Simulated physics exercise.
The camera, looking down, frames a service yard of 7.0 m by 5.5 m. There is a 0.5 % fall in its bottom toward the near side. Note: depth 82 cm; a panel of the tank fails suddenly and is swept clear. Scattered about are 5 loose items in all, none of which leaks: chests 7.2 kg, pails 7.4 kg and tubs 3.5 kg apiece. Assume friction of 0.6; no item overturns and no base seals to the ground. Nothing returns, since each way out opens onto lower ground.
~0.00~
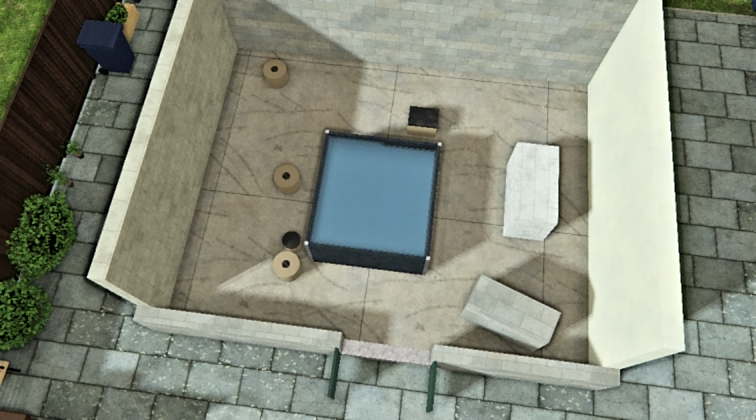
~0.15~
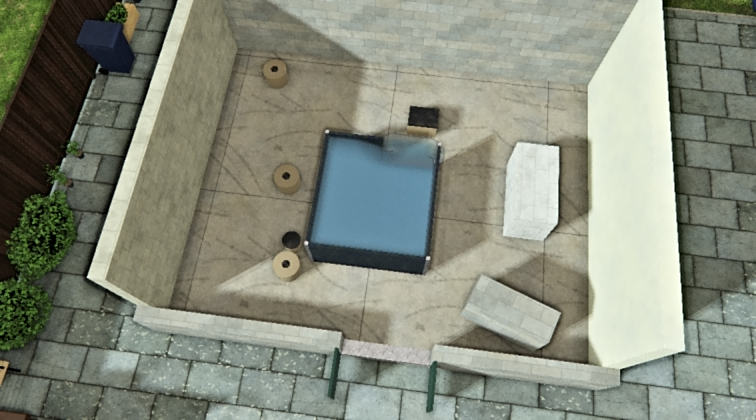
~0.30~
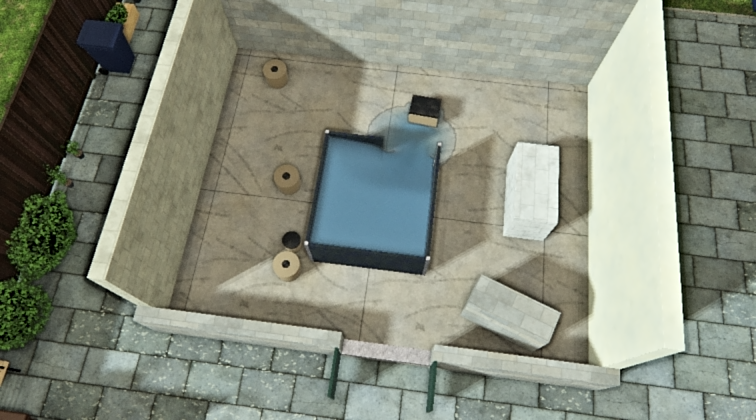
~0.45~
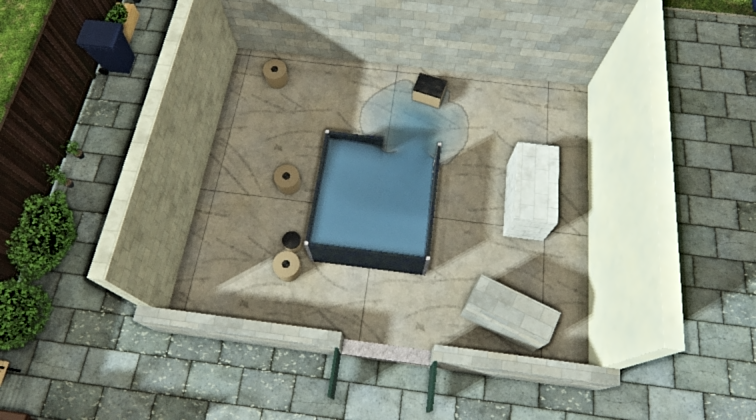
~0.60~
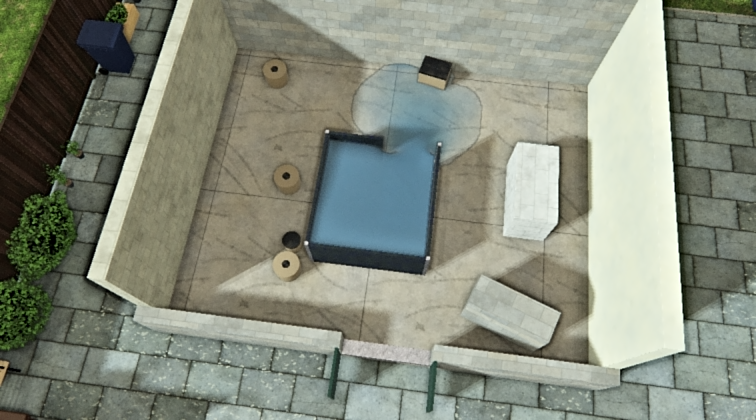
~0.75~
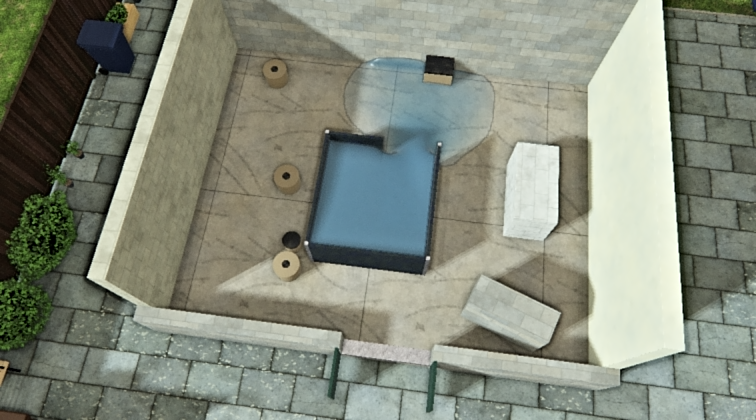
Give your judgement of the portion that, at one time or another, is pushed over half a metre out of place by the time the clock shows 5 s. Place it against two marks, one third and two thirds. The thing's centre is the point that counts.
Between the two marks.
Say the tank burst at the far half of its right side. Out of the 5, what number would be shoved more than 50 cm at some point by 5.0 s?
In that case the number is 1.
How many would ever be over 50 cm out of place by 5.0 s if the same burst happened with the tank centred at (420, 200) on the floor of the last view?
Count: 2.
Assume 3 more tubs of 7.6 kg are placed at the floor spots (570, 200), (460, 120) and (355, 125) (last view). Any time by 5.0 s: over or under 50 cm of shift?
Answers in order are crosses the line, crosses the line and does not cross.
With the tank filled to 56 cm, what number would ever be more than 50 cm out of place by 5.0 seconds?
Under that setup the answer is 2.
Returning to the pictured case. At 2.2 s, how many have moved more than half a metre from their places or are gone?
I get 1.
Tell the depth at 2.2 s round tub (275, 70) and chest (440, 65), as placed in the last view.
Depths: Near 5 cm, then near 35 cm.
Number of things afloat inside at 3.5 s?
At that moment 2.
After 1.1 s 1 of 5 are over 50 cm from their spots; 1 afloat.
After 2.2 s 1 of 5 are over 50 cm from their spots; 2 afloat.
After 3.5 s 2 of 5 are over 50 cm from their spots; 2 afloat.
After 5.0 s 2 of 5 are over 50 cm from their spots, and 2 have been at some point; 1 afloat.
